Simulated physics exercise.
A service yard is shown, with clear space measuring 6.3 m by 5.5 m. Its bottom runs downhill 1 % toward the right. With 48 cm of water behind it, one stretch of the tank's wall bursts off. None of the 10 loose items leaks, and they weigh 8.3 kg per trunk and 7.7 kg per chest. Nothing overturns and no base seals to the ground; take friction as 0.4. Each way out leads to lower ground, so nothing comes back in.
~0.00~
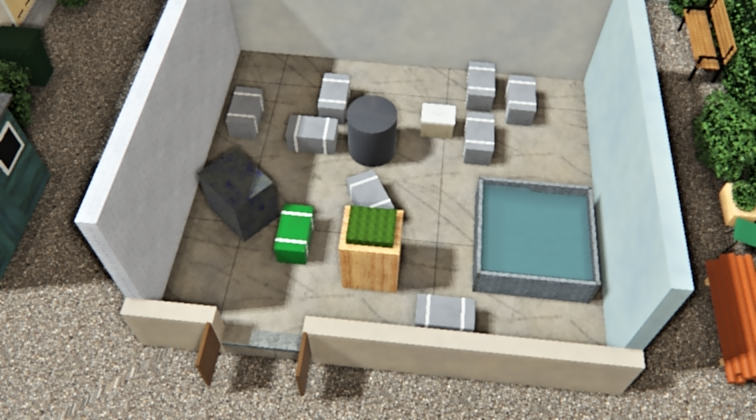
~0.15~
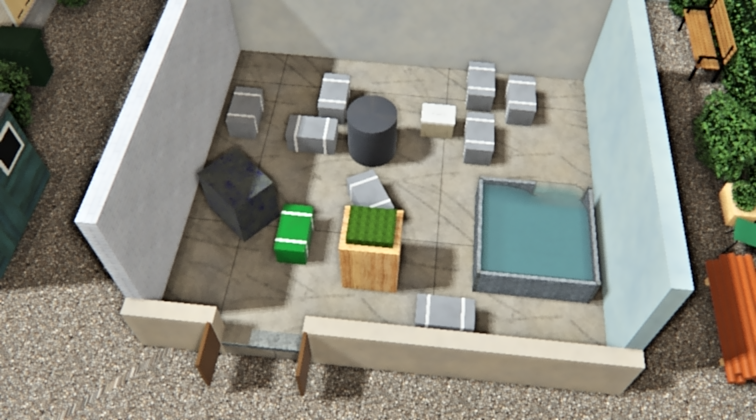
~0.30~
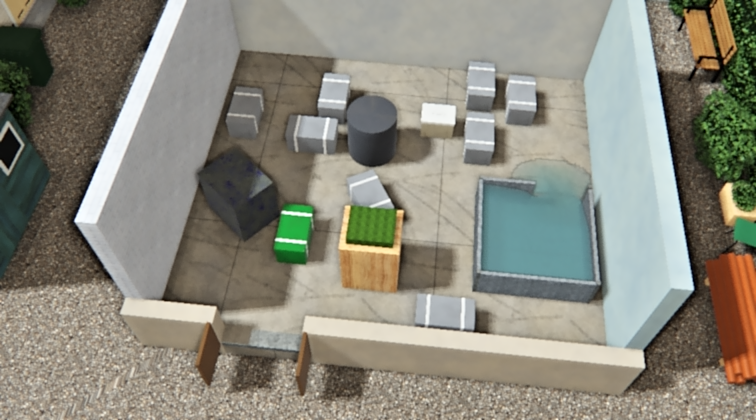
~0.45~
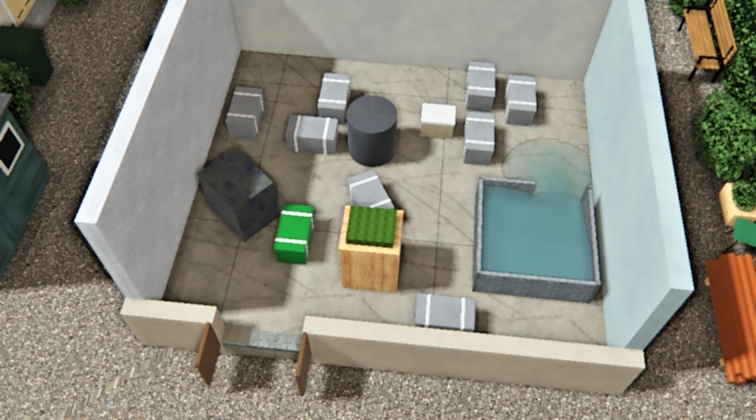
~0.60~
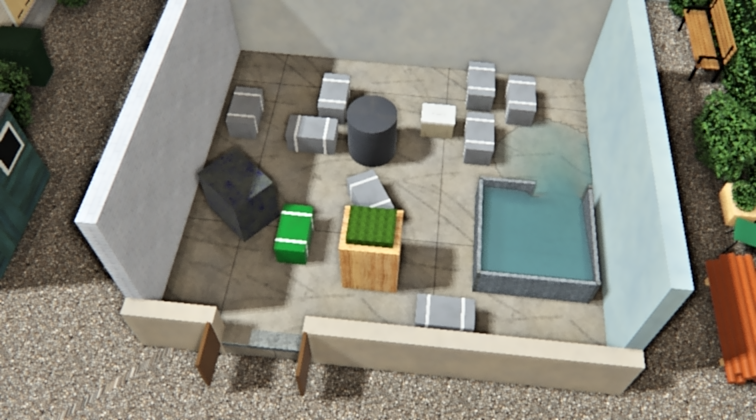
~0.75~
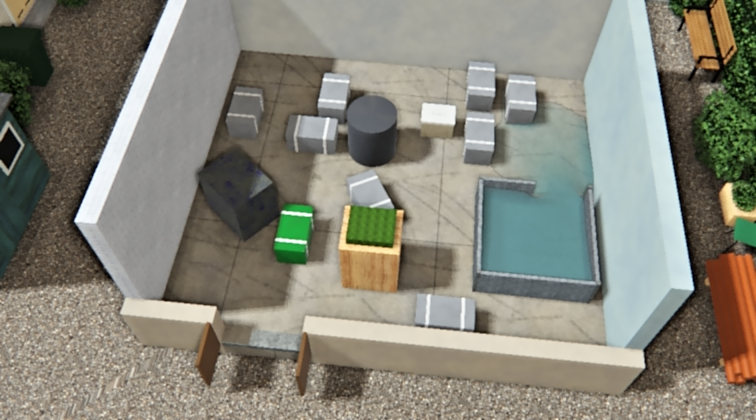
Walled yard with scattered trunks standing still as water spills through a gap in a tank's back wall, spreading across the floor.
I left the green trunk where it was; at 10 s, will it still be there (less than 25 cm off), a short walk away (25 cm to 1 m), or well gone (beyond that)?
It will be still there.
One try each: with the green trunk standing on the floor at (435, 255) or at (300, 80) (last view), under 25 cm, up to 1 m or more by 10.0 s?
Results, in order: Essentially stationary, then borne far off.
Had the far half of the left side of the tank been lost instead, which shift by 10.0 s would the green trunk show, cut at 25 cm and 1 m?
Under that change, the green trunk covers a big distance.
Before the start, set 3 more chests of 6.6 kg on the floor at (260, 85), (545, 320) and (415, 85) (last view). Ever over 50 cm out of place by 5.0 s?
So that's within the threshold, within the threshold and beyond the threshold, in that sequence.
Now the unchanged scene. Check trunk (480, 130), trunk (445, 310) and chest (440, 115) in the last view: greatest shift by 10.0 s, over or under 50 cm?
Beyond, within, beyond.
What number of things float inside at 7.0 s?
Of them, 5.
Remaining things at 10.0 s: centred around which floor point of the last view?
Roughly at (358, 209).
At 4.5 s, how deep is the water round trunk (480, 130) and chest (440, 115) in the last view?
Close to 3 and 2 centimetres.
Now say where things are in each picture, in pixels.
In the first frame, the green trunk at (294, 227), on the bottom; water covers 2.6 m2; 0 of 10 have shifted.
In the second frame, the green trunk at (294, 227) rests on the ground; water covers 3.1 m2; 0 of 10 have shifted.
In the third frame, the green trunk at (294, 227), on the bottom; 3.6 m2 under water; 0 of 10 have shifted.
In the fourth frame, the green trunk at (294, 227) rests on the ground; water covers 4.2 m2; 0 of 10 have shifted.
In the fifth frame, the green trunk at (294, 227), on the bottom; water covers 4.9 m2; 0 of 10 have shifted.
In the sixth frame, the green trunk at (294, 227), on the bottom; water covers 5.4 m2; 0 of 10 have shifted.
After 2.0 s the green trunk is near (294, 227), 0.0 m from its start, aground; 0 of 10 are out; 1 afloat.
After 4.5 s the green trunk is near (294, 227), 0.0 m from its start, aground; 0 of 10 are out; 2 afloat.
After 7.0 s the green trunk is near (294, 227), 0.0 m from its start, aground; 0 of 10 are out; 5 afloat.
After 10.0 s the green trunk is near (294, 233), 0.1 m from its start, aground; 0 of 10 are out; 7 afloat.
